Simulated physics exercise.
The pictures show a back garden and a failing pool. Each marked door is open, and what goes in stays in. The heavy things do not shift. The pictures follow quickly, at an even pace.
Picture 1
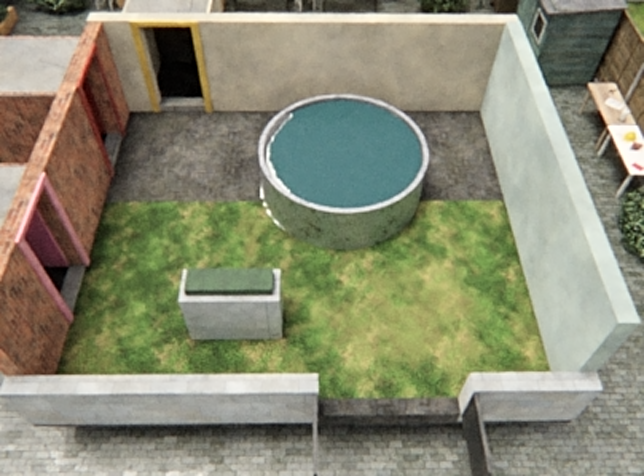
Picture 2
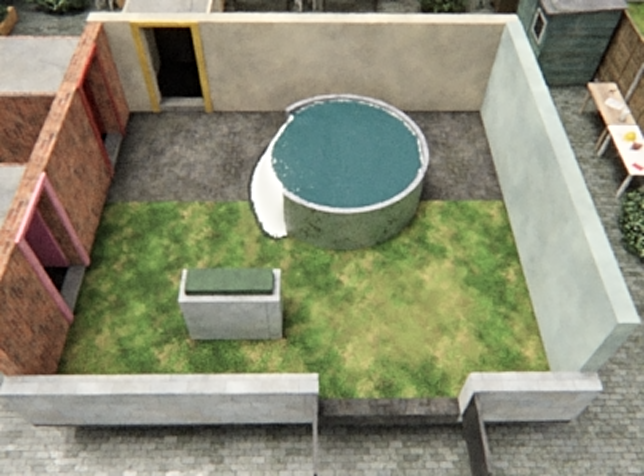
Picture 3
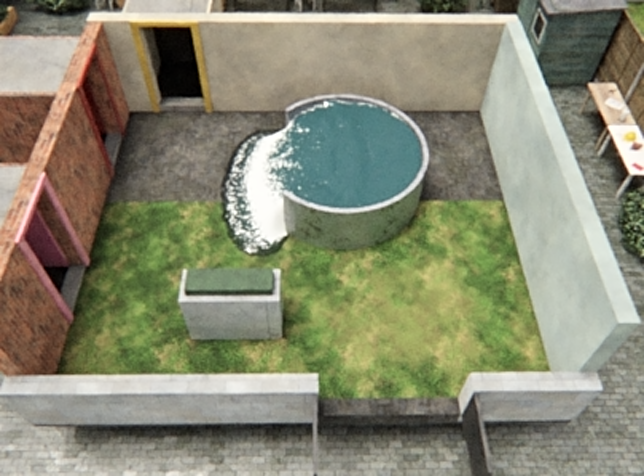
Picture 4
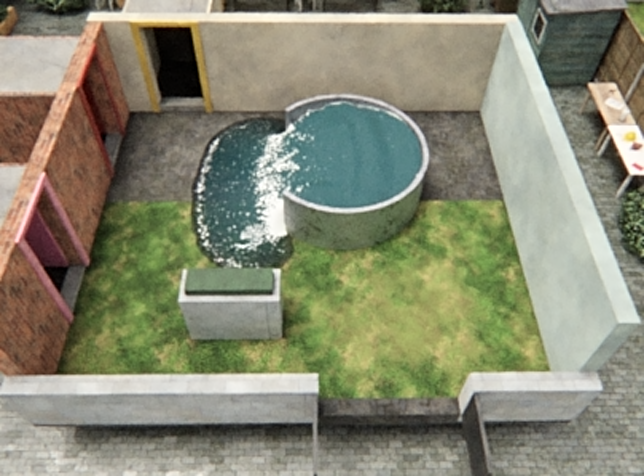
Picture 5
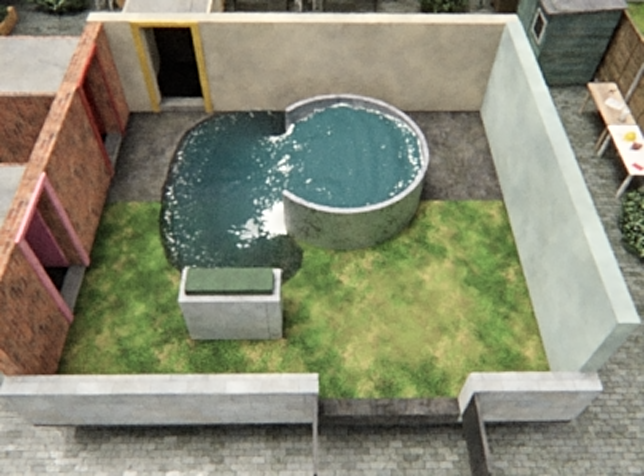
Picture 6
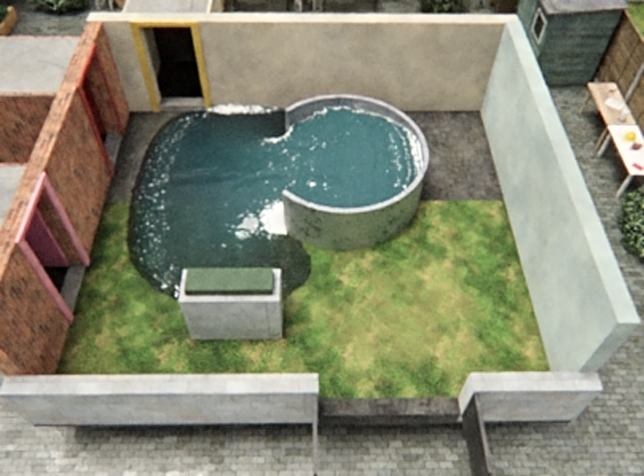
Water bursts through the left side of a round, grey-walled pool in a walled back garden, seen from high above by a still camera. A yellow-framed doorway stands at the back left, brick walls at left, a pale wall at right, and a green-topped grey block on the patchy grass. The white, foaming spill spreads leftward, darkens to teal, and reaches the back wall and the block.
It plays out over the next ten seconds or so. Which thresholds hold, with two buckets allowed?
The pink door floods; the red door floods; the yellow door floods.
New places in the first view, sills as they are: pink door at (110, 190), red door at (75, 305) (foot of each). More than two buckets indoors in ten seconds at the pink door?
One by one: The pink one lets more in.
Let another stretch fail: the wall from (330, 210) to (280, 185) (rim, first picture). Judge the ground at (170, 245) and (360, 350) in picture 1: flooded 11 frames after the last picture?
One after the other: Flooded, covered.
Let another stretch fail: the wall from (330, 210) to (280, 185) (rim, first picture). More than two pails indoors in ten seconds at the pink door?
Then: The pink one floods.
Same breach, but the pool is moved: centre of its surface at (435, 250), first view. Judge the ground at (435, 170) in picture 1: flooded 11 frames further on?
At that place: Clear.
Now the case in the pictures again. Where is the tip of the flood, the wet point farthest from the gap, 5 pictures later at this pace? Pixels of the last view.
At about (73, 317).
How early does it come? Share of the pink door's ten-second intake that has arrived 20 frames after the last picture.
Close to 35 %.
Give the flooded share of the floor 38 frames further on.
Roughly 80 per cent.
A moment on, water covers 45 % of the floor; the pink door under two buckets in, the red door over two buckets in, the yellow door under two buckets in.
Next, water covers 50 % of the floor; the pink door over two buckets in, the red door far over two buckets in, the yellow door under two buckets in.
Then, water covers 55 % of the floor; the pink door far over two buckets in, the red door far over two buckets in, the yellow door far over two buckets in.
Later, water covers 80 % of the floor; the pink door far over two buckets in, the red door far over two buckets in, the yellow door far over two buckets in.
In the end, water covers 100 % of the floor; the pink door far over two buckets in, the red door far over two buckets in, the yellow door far over two buckets in.
